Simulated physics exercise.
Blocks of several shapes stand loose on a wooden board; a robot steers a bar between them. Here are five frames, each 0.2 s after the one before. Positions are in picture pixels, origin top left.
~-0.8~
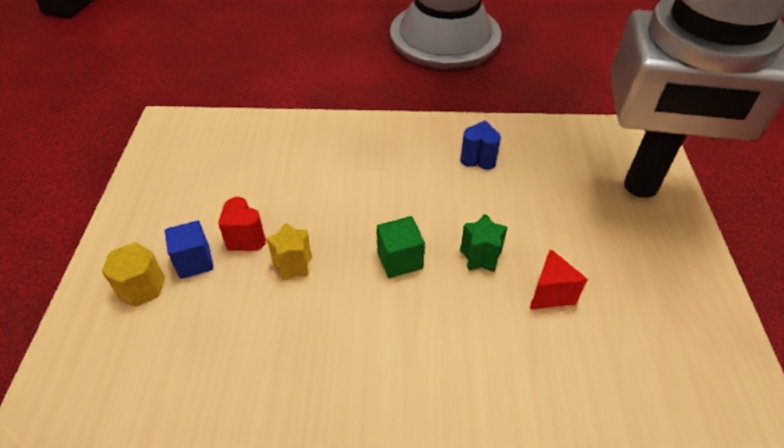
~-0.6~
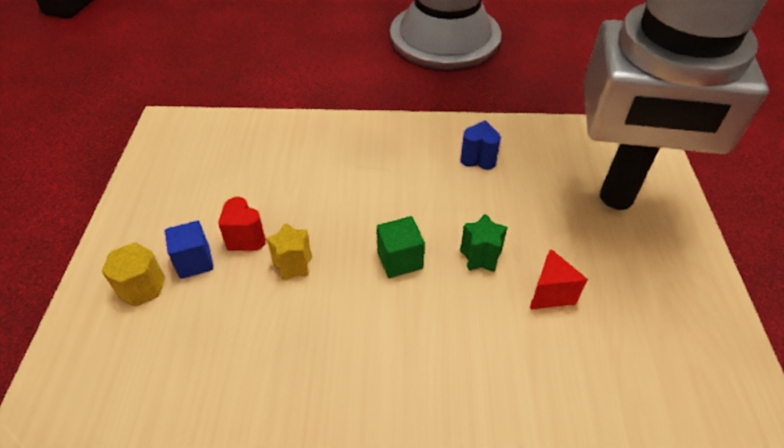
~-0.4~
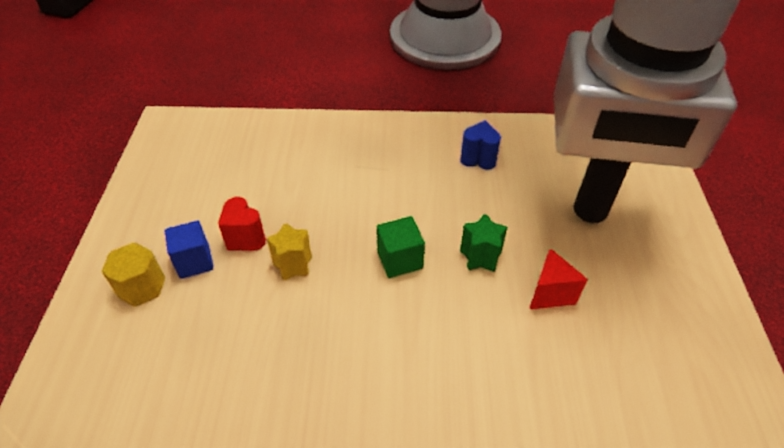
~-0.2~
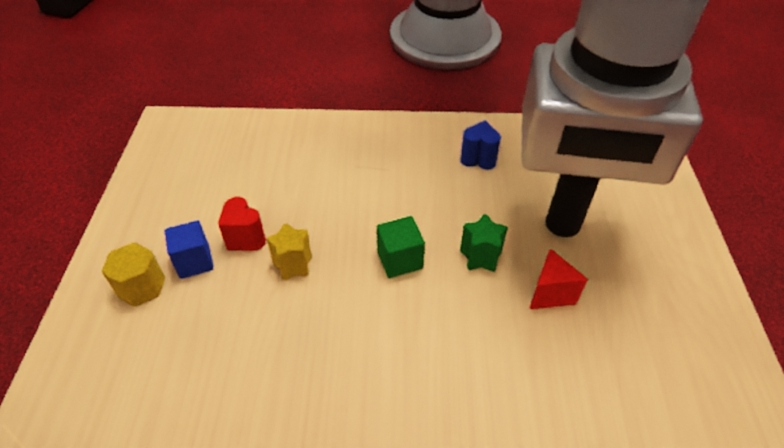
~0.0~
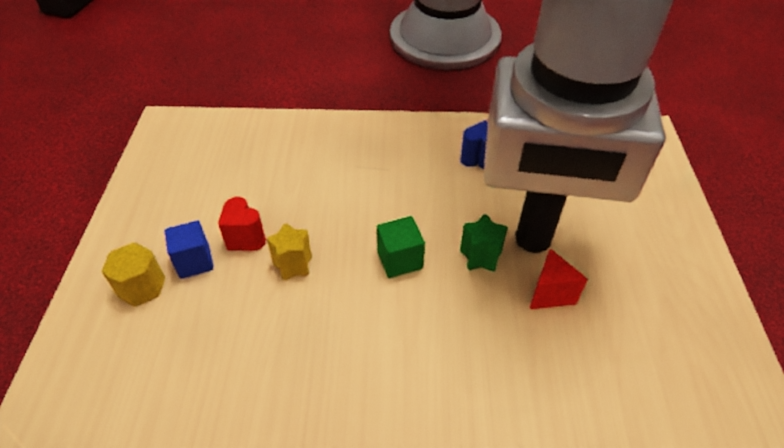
A grey robot arm with a black bar stands over the right side of a pale wooden board on a red surface, seen from above at a fixed angle. Yellow, blue and red blocks sit at left, a green cube and green star near the middle, a red triangle at right and a blue block behind. The arm slides the bar left and nearer, between star and triangle, while every block stays still.
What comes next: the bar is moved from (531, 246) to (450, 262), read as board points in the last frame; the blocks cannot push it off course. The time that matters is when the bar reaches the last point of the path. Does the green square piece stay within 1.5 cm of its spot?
The answer is no.
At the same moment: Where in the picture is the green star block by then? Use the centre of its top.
It is at (412, 243).
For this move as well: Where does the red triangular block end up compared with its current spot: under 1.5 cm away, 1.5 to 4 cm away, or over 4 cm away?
Movement: Under 1.5 cm.
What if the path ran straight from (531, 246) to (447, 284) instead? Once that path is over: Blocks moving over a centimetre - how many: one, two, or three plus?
Two.
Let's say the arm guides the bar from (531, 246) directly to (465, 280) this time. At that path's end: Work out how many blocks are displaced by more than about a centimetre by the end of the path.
That push would leave one block displaced by more than about 1 cm.
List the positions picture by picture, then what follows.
The first picture shows tip of the bar (641, 186), middles of tops, green square piece (401, 233), green star block (486, 230), red triangular block (559, 270).
The second picture shows bar (617, 198), nothing pushed.
The third picture shows bar (591, 210), nothing pushed.
The fourth picture shows bar (563, 224), nothing pushed.
The fifth picture shows bar (533, 239), green square piece (401, 233), green star block (486, 230), red triangular block (559, 270).
What follows on the original path. Halfway along, bar (491, 247); green star block (455, 236).
At the end, bar (451, 255); green square piece (370, 234); green star block (412, 243); red triangular block unmoved.
